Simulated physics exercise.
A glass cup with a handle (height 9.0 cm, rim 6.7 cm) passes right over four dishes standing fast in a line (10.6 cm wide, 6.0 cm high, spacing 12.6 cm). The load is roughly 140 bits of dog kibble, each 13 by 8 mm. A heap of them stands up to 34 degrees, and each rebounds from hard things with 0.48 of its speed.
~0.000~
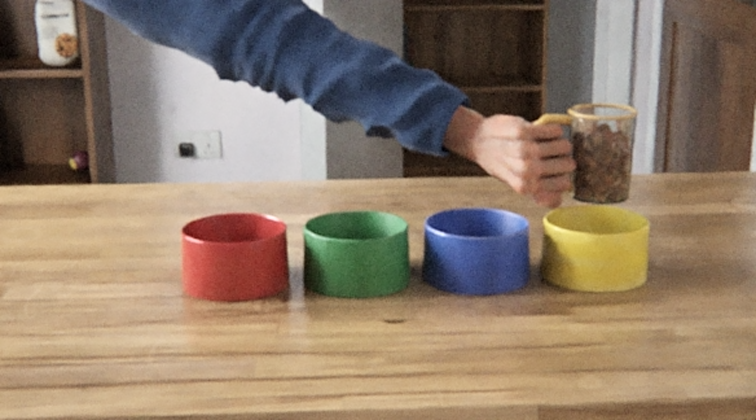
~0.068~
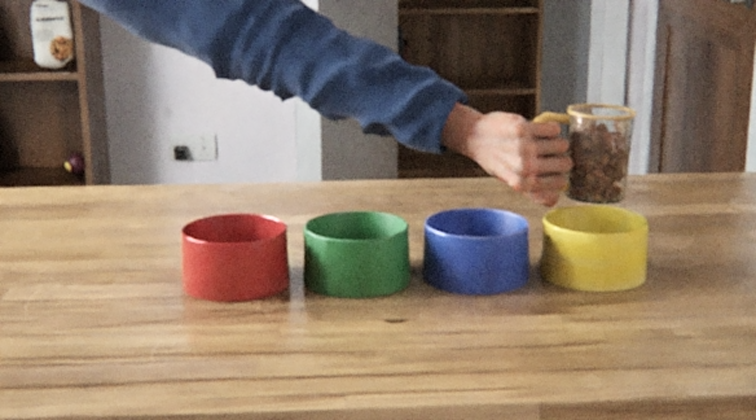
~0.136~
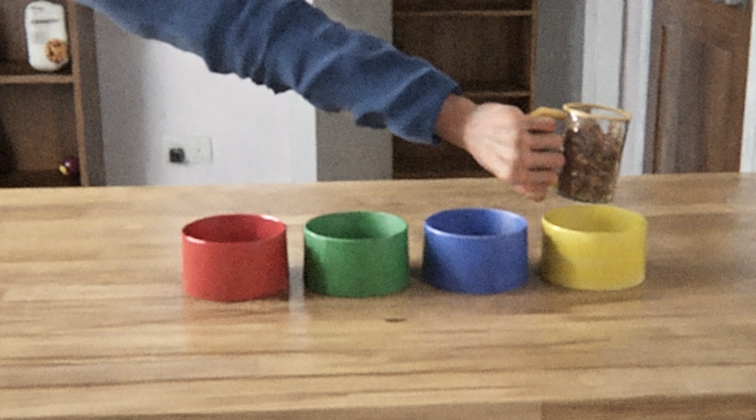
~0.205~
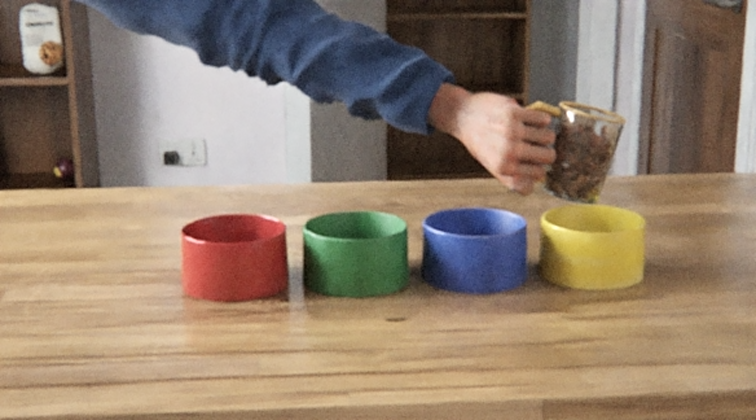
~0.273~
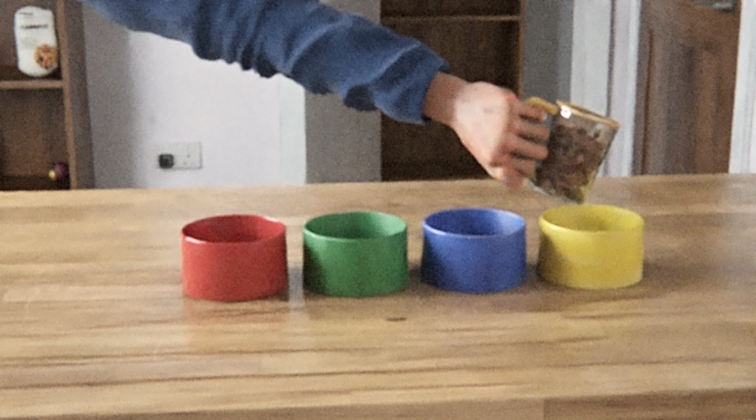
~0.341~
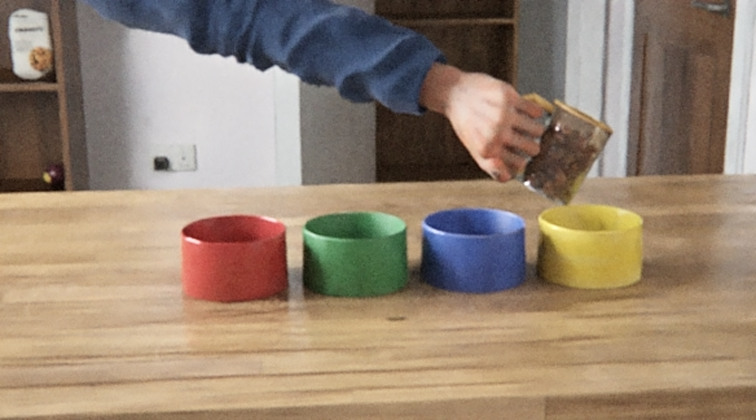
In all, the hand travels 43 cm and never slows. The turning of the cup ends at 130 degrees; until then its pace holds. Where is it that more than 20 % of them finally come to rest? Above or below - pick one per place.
Red dish: Below; blue dish: Above; green dish: Below; yellow dish: Below; counter: Below.
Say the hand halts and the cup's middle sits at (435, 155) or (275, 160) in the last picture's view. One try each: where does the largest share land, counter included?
The largest share ends at blue first and at blue second.
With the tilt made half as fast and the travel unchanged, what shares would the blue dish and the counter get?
That gives blue 0 with 10 for the counter.
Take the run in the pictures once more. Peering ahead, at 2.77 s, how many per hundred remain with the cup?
Roughly 0 per cent, I'd say.
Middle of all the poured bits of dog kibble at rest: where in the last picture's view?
Est. centre at rest: (474, 260) px.
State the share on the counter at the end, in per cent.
Roughly 5 in a hundred.
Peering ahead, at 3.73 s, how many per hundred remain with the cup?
Estimate: Around 0 % of the load.
After 1.80 s, tilt 130 degrees; cup holds 0 %, blue 95 %.
After 2.77 s, tilt 130 degrees; cup holds 0 %, blue 95 %.
After 3.73 s, tilt 130 degrees; cup holds 0 %, blue 95 %.
At rest (4.0 s), red 0 %, blue 95 %, green 0 %, yellow 0 %, counter 5 %.
